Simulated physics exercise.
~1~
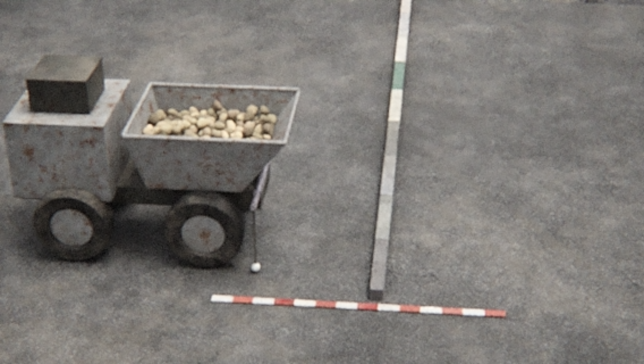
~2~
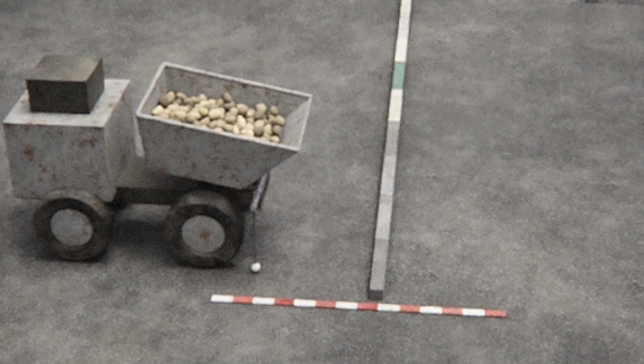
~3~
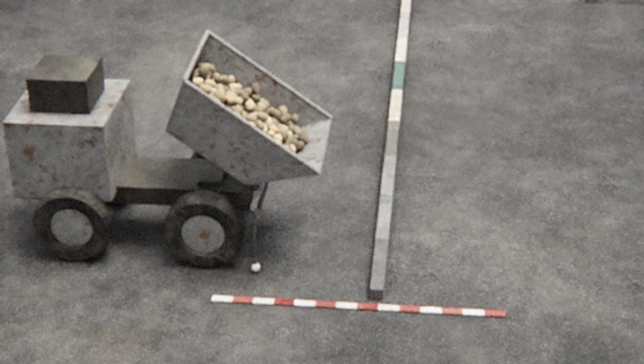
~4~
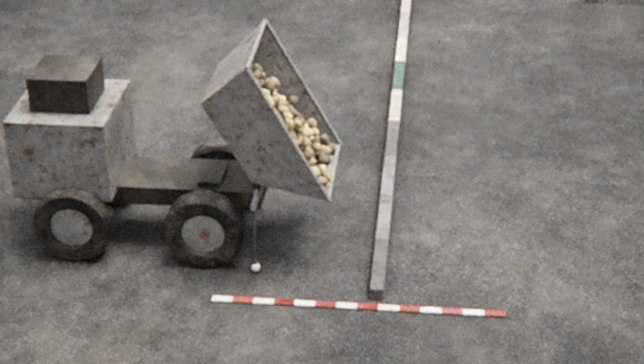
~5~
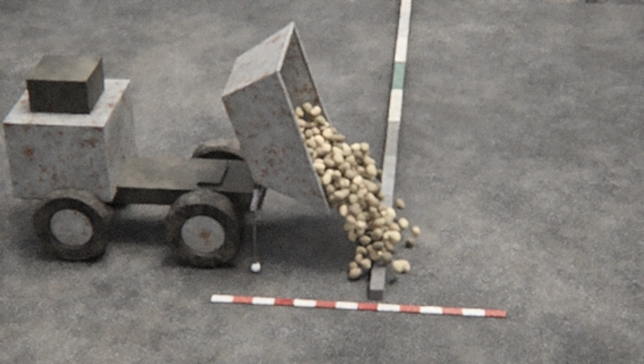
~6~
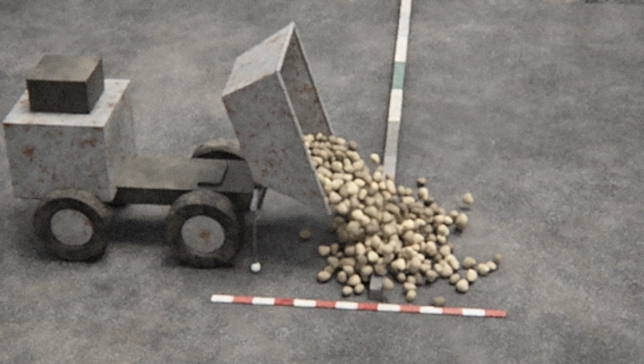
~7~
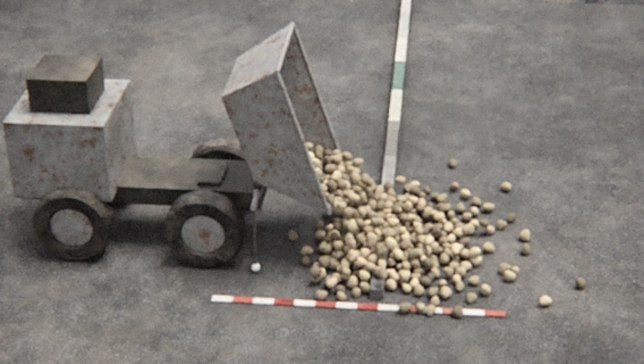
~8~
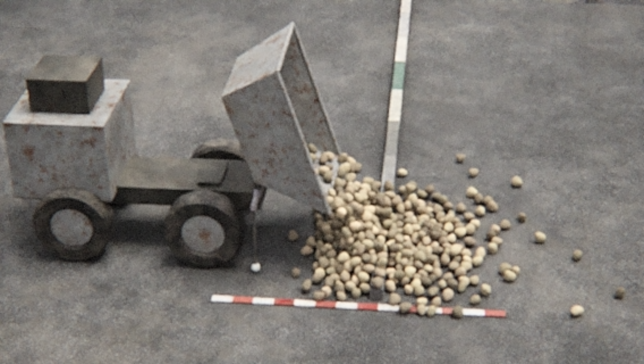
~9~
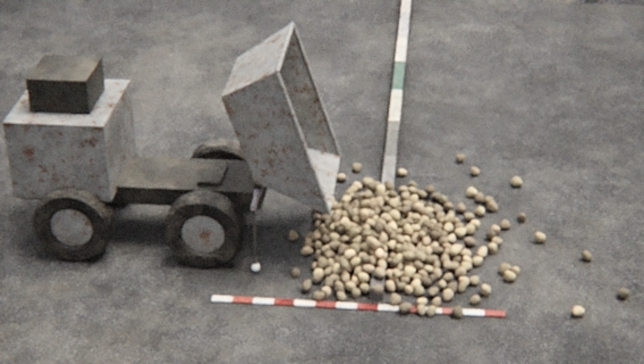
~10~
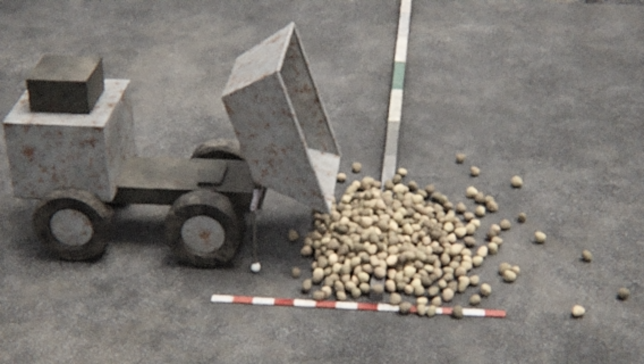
A small dumper tips its skip and pours round stones into a heap over a kerb.
